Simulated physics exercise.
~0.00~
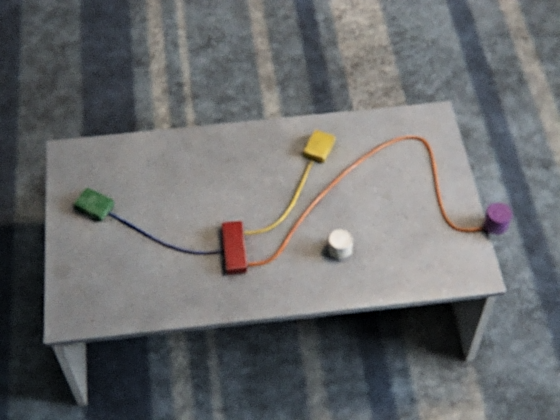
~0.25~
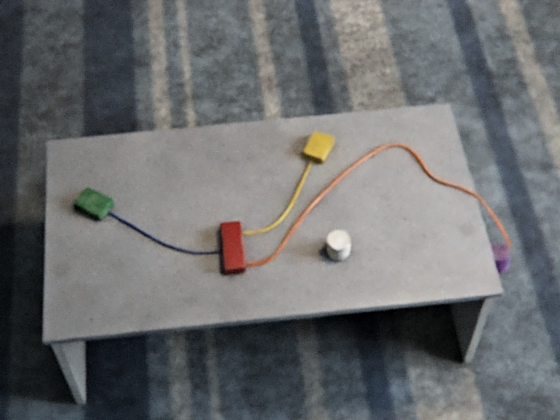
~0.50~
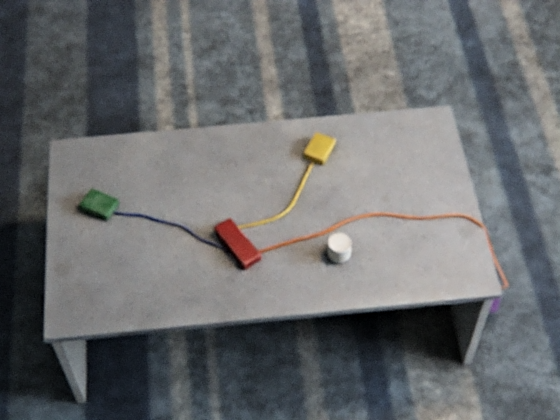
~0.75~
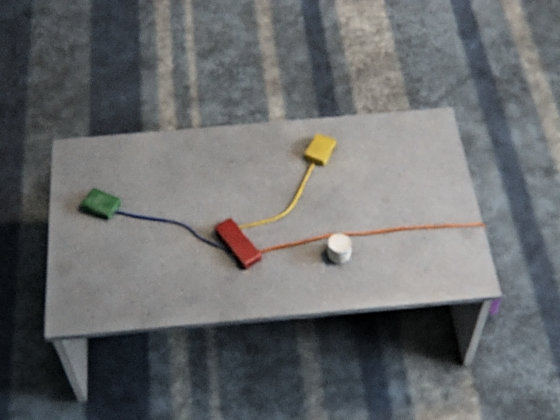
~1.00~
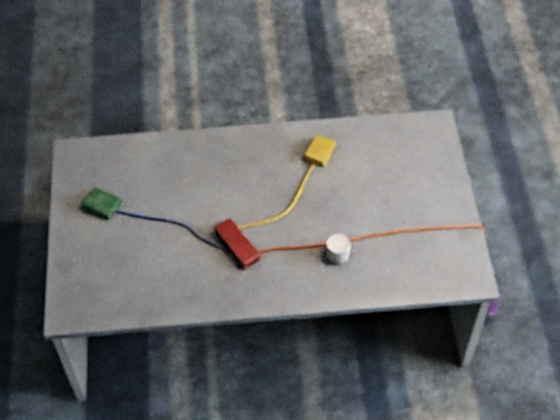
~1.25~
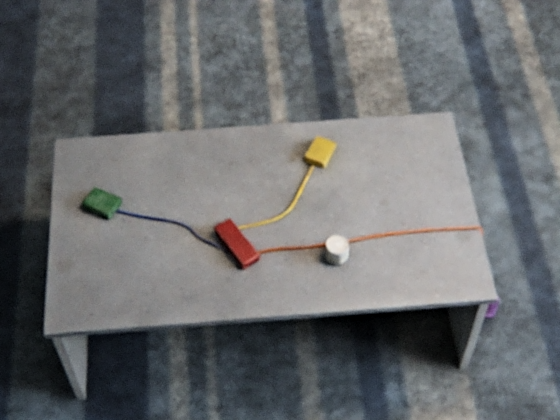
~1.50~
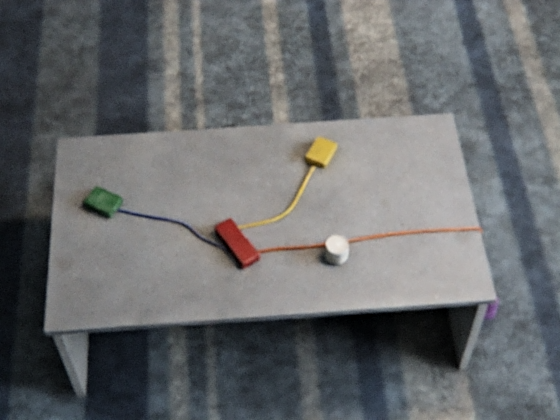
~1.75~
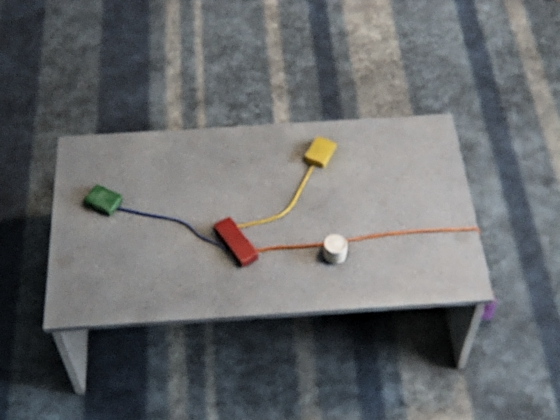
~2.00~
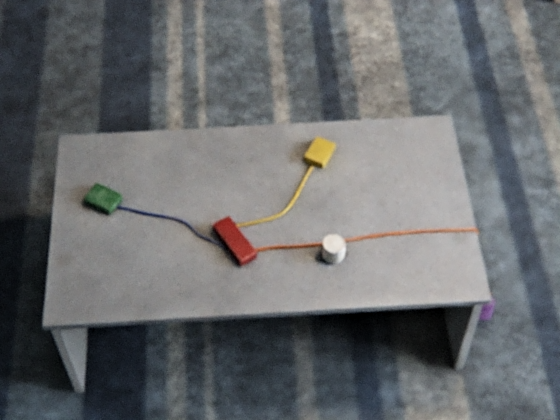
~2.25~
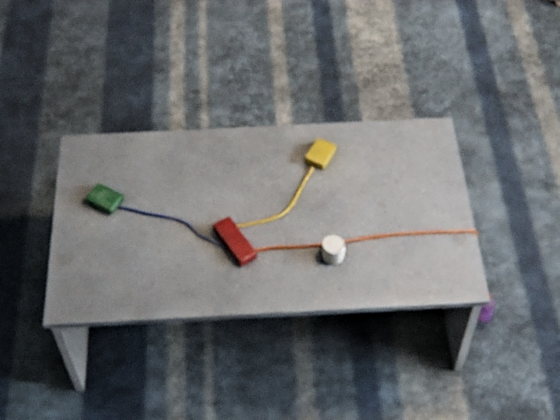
A low grey desk stands on a blue and beige striped carpet, seen from above by a slowly drifting camera. A red power strip lies near the middle, joined by a blue cable to a green charger on the left, a yellow cable to a yellow reader at the back, and a looping orange cable to a purple speaker at the right edge, with a white canister nearby. The speaker tips over the edge and drops, dragging the orange cable after it. The red strip twists slightly as the cable straightens past the canister. Finally, the speaker stays below the edge, barely visible, while everything else remains on top.
